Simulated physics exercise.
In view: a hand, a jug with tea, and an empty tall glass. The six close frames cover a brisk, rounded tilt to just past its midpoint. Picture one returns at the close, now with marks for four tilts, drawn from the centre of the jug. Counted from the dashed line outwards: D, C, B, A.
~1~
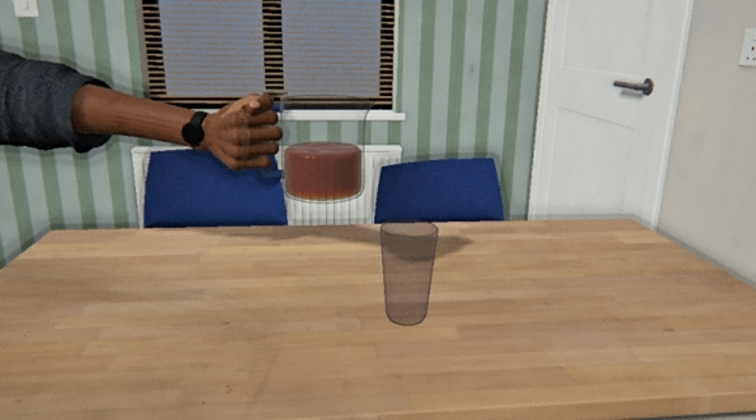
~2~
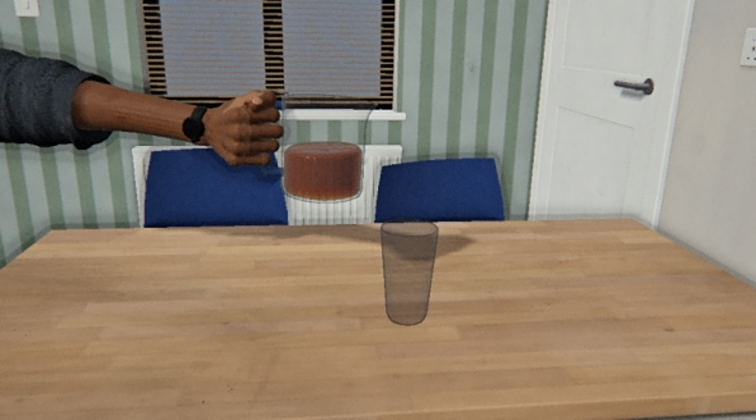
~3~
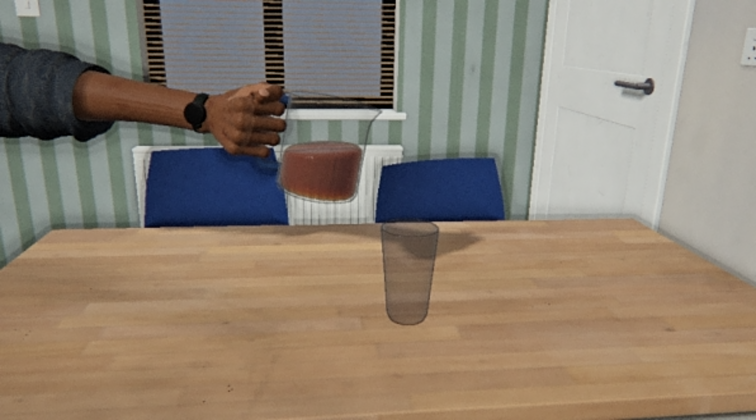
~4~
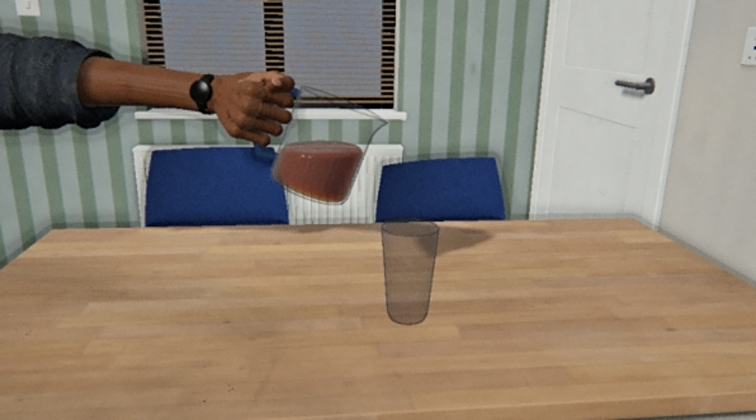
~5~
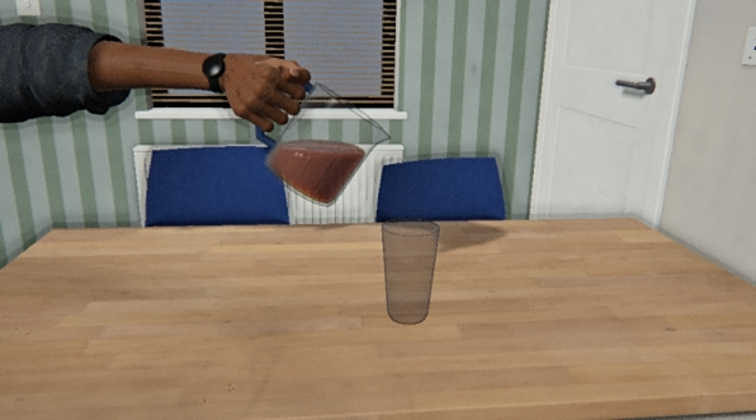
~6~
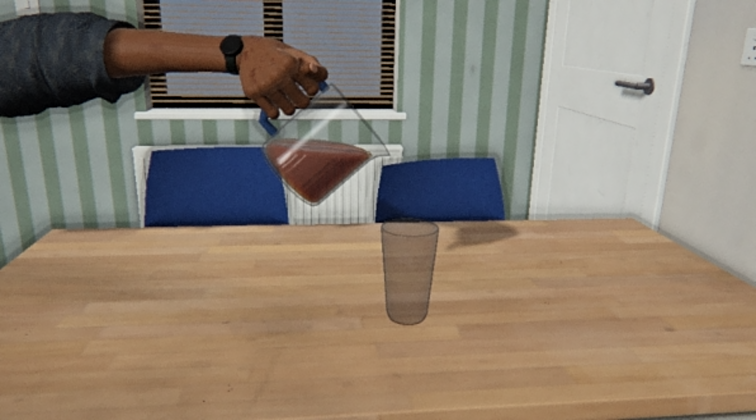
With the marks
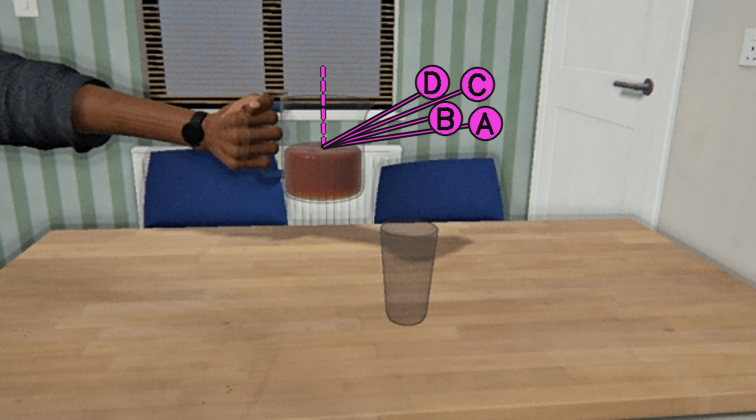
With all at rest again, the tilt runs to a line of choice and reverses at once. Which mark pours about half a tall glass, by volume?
B beats the others.
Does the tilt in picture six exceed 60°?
No.
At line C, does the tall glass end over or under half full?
Under.
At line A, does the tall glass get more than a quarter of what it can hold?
Yes, it does.
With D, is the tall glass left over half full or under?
Under half.
On the marked copy, A at (469, 125); B at (427, 118); C at (462, 90); D at (419, 94).
With A, the tall glass ends with about 61 % of what it can hold; 6 % of the tea is spilt.
With B, the tall glass ends with about 50 % of what it can hold.
With C, the tall glass ends with about 33 % of what it can hold.
With D, the tall glass ends with about 18 % of what it can hold.
